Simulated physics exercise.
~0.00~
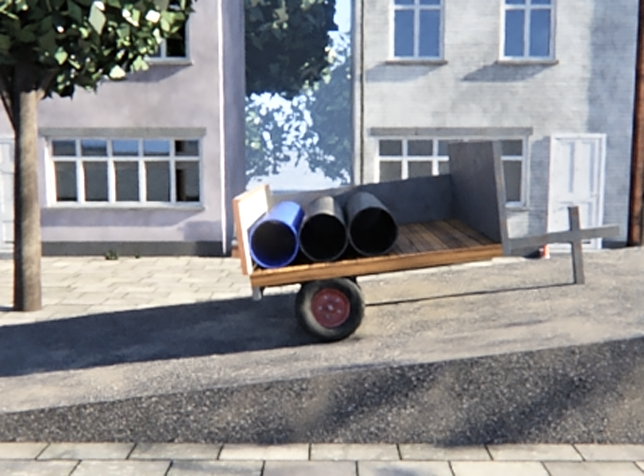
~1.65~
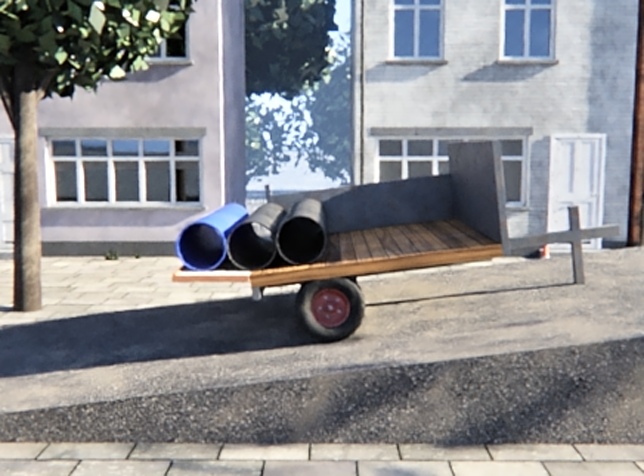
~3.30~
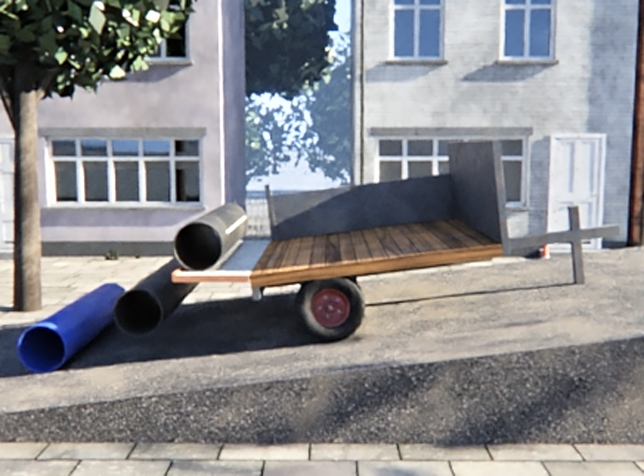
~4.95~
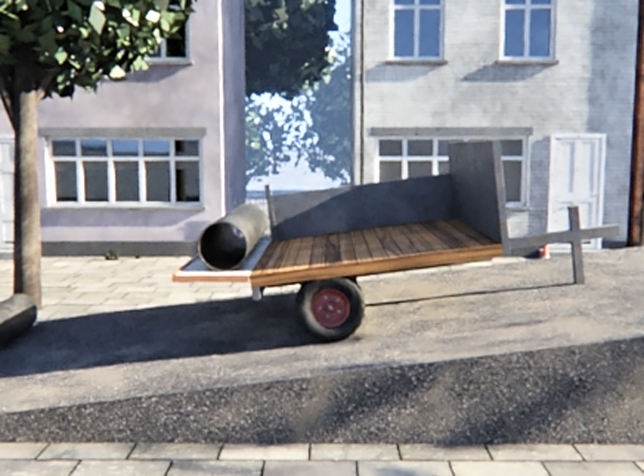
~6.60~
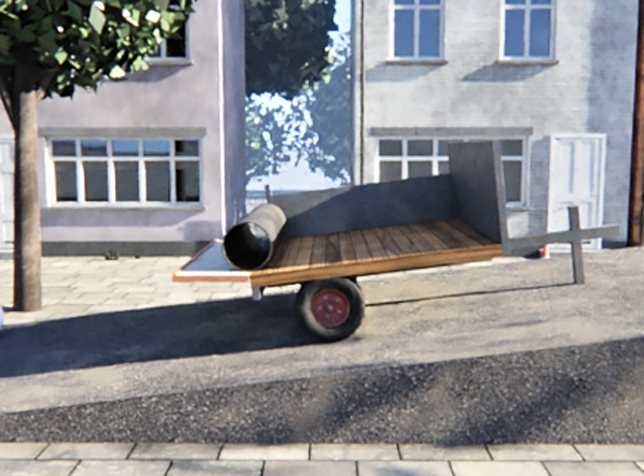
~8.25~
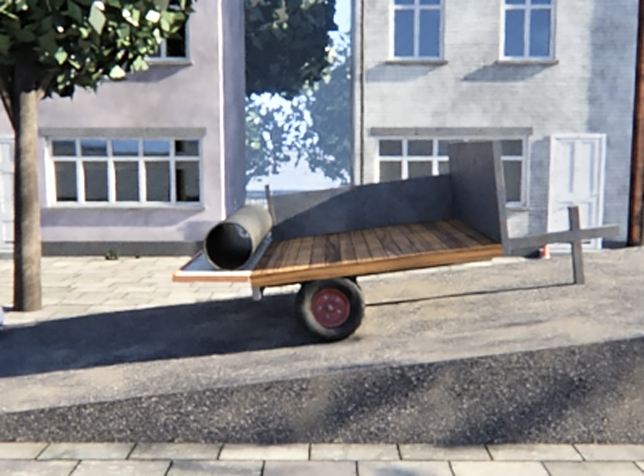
The video shows a trailer on a sloping street as its tailgate swings down and a blue pipe and two dark ones roll left; the blue pipe and one dark pipe drop to the ground and roll away, while the last dark pipe stays near the lowered gate.
